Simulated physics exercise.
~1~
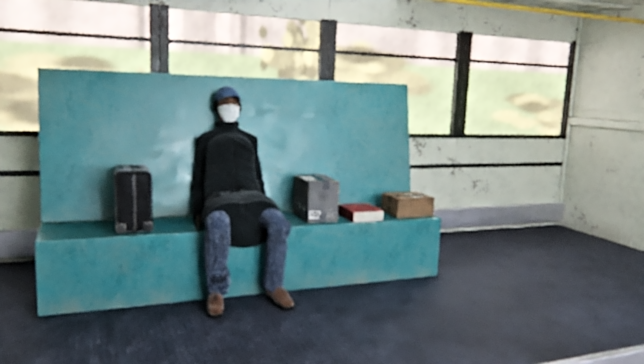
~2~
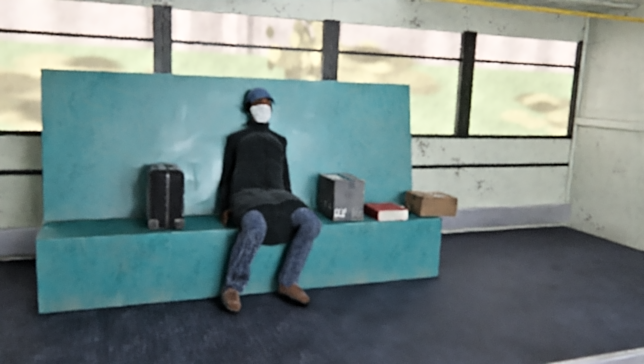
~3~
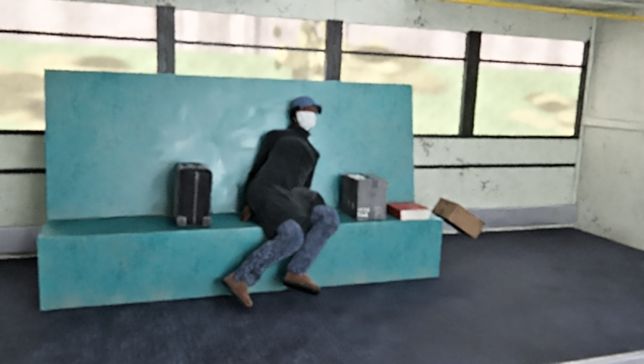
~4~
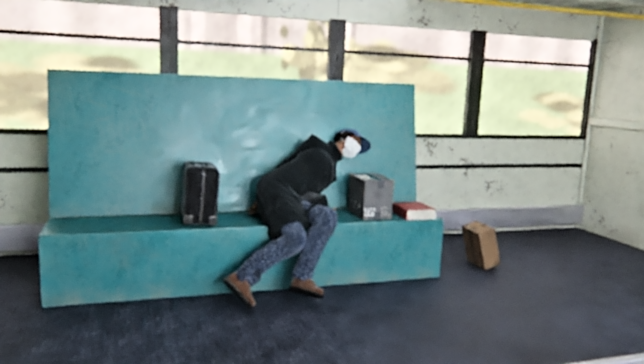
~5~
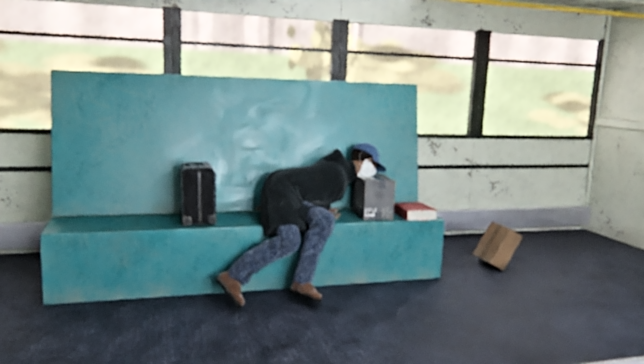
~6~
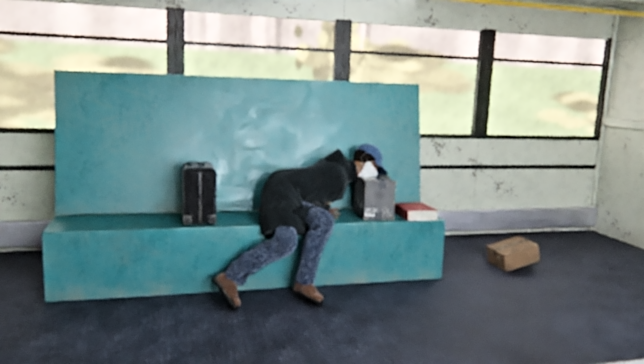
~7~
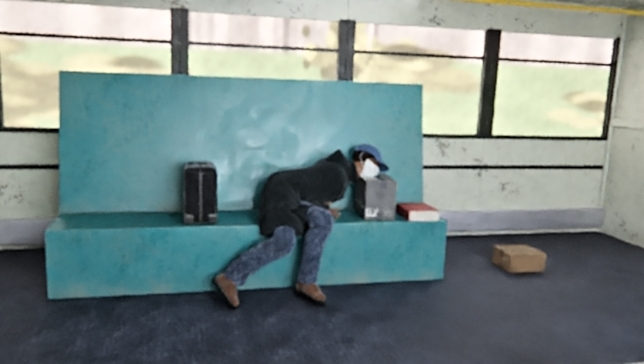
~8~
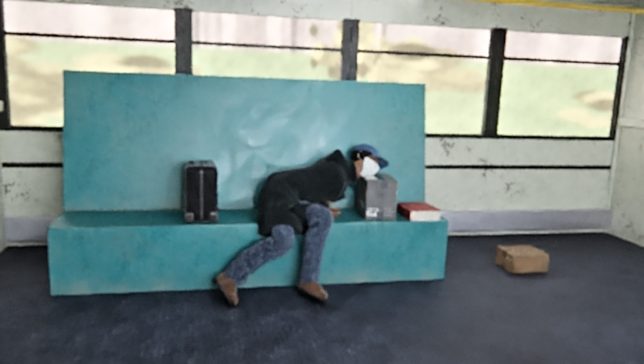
A figure in a blue cap, white face mask, dark top and jeans sits on a long teal bench beneath a row of windows, seen from the front inside a pale-walled carriage. A black case stands to the left, with a grey case, a red folder and a brown carton to the right. The person and the items slide right, and the carton tips off the bench end and tumbles onto the dark floor. The sleeper topples sideways onto the grey case. At the end the sleeper lies slumped there, both cases and the folder still aboard, the carton resting on the floor.
